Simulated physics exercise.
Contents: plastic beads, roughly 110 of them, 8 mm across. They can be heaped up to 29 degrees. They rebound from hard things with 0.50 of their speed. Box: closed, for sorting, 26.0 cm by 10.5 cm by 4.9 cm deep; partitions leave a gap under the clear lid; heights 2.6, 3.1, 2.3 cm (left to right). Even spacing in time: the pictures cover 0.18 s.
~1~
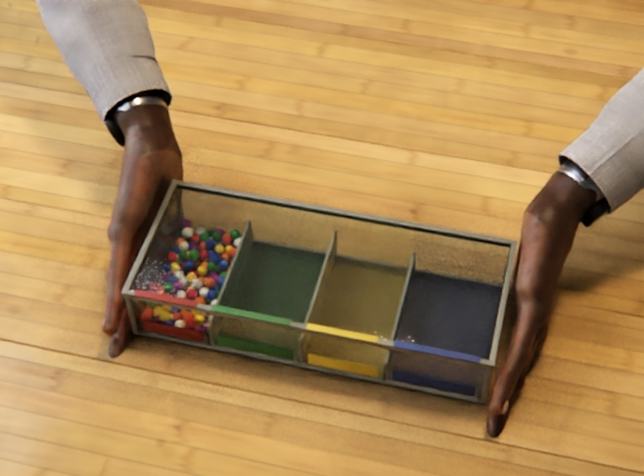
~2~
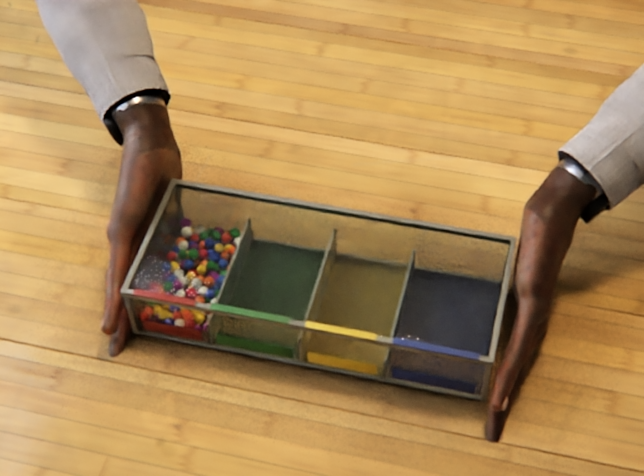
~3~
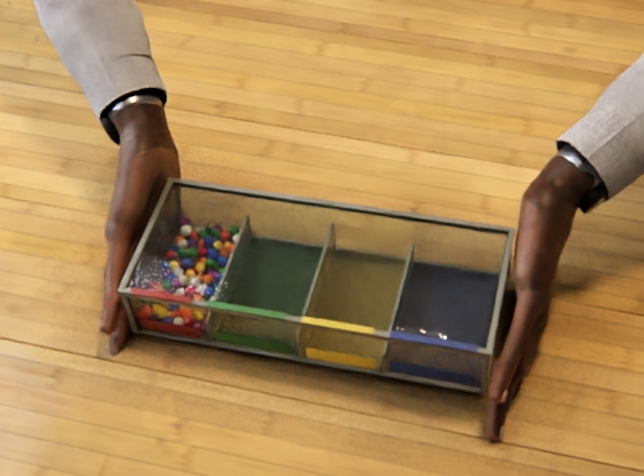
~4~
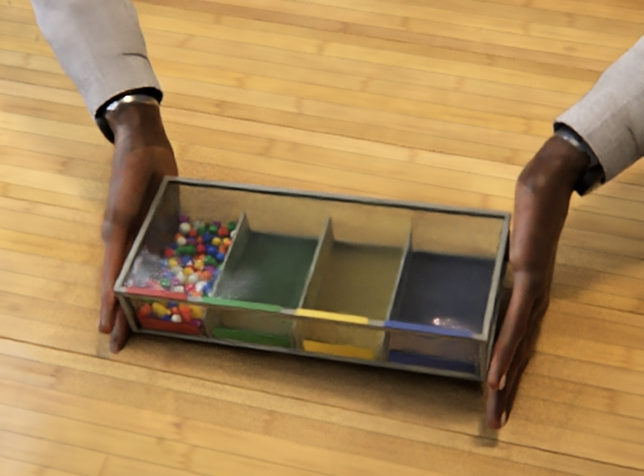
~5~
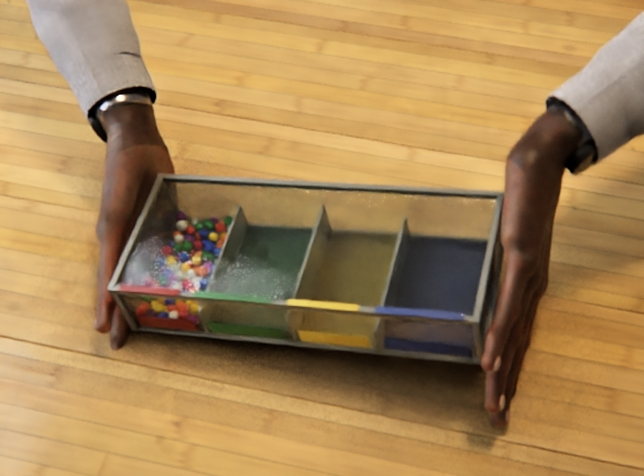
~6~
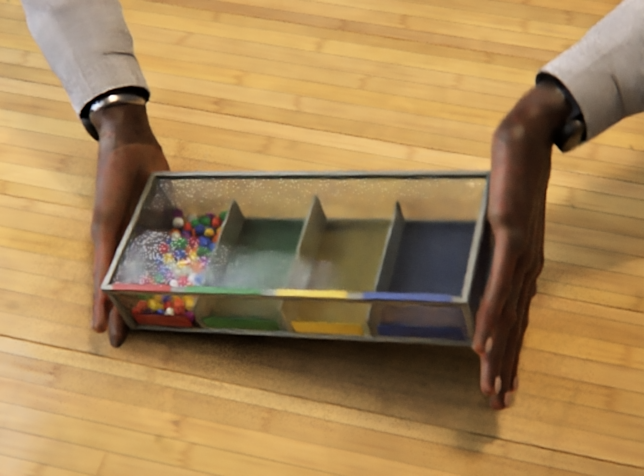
Two hands holding a clear-lidded box by its ends gradually tilt it, raising the right side on a wooden surface, while the colourful beads remain in the leftmost of its four compartments, the other three staying empty of beads.
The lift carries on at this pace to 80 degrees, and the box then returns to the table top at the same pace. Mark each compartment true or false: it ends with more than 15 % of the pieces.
Red: True, blue: False, green: False, yellow: False.
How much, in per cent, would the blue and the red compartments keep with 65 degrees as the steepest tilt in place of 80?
Then the blue compartment would keep 0 per cent and the red one 100 per cent.
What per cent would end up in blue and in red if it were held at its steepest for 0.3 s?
Blue 0; red 100.
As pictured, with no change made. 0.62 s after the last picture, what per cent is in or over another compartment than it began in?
Roughly 0 in a hundred.
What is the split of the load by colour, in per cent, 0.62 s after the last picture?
You'd find red at 100, blue at 0, green at 0 and yellow at 0 per cent.
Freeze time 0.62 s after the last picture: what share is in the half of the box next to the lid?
Estimate: Near 10 per cent.
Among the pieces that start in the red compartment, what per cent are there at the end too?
About 100 in a hundred.
Then, 0.62 s after the last picture, tilt 80 degrees; red 100 %.
Then, 1.04 s after the last picture, tilt 34 degrees; red 100 %.
Then, 1.53 s after the last picture, tilt 0 degrees; red 100 %.
In the end, red 100 %, blue 0 %, green 0 %, yellow 0 %.
